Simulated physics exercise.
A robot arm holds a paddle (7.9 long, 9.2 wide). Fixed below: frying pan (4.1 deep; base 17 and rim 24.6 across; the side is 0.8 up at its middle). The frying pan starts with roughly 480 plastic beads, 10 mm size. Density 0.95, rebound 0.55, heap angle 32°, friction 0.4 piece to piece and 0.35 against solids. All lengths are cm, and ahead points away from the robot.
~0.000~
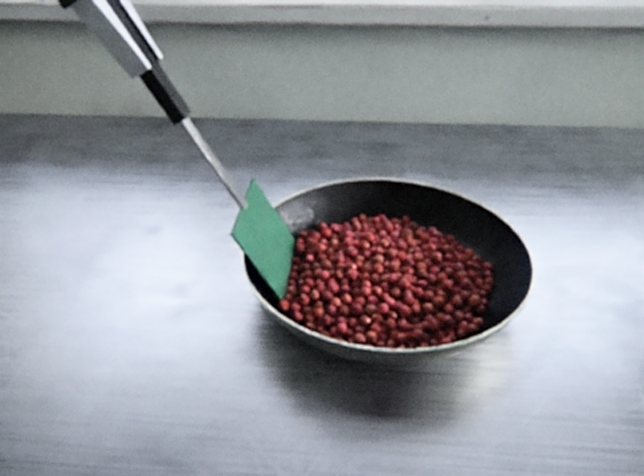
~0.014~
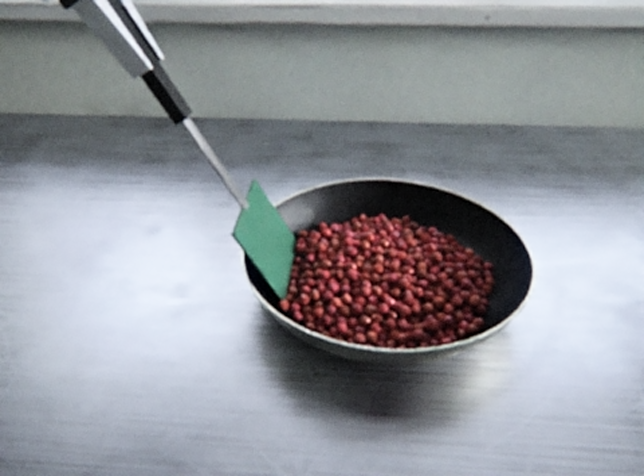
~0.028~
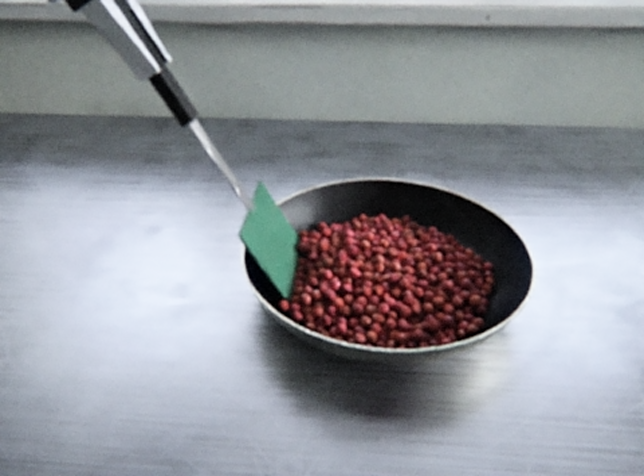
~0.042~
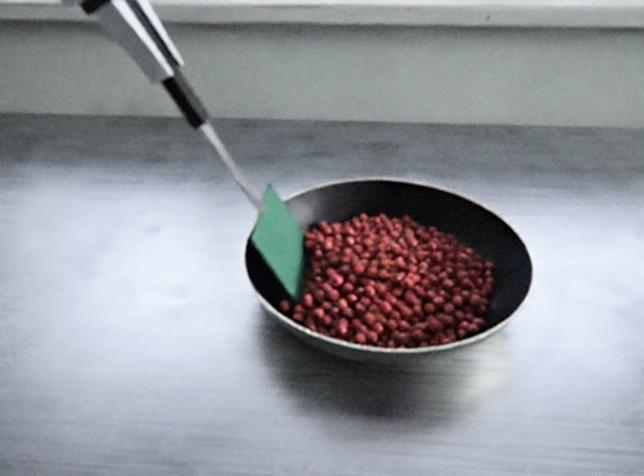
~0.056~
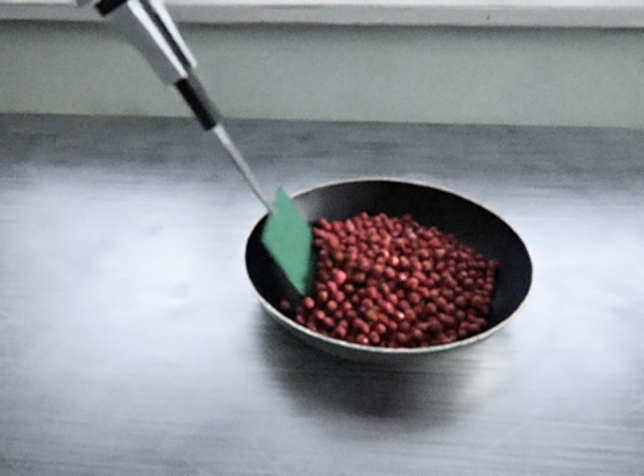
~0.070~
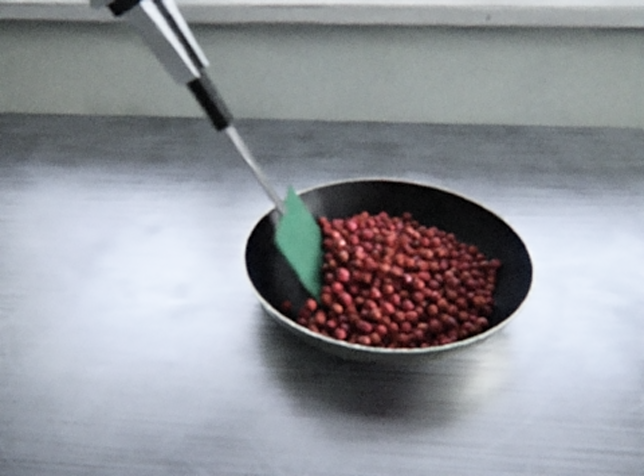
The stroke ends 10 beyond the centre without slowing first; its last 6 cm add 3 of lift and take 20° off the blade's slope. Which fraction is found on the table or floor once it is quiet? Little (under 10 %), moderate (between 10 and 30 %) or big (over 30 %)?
A moderate share, between 10 and 30 %, ends on the table or floor.
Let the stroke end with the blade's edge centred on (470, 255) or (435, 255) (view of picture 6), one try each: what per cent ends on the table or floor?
About 5 and 0 per cent.
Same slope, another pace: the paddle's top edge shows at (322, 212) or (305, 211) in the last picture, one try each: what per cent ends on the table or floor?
Some 30 and 25 per cent.
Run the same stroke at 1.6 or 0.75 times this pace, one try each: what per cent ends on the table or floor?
Some 30 and 20 per cent.
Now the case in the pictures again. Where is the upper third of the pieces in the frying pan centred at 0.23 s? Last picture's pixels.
Around (476, 259).
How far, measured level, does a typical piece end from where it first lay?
Roughly 4 cm.
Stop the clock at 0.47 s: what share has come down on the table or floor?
About 10 per cent.
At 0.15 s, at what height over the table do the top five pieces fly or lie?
Some 3 cm.
After 0.15 s, sloping 62°, highest piece 4 above the table; 485 in the frying pan.
After 0.23 s, sloping 56°, highest piece 5 above the table; 485 in the frying pan.
After 0.47 s, sloping 42°, highest piece 11 above the table; 378 in the frying pan, 60 on the table or floor, 47 on the blade or in flight.
After 1.52 s, sloping 42°, highest piece 5 above the table; 378 in the frying pan, 107 on the table or floor.
In the end, 378 in the frying pan, 107 on the table or floor. That is 22 % on the table or floor.
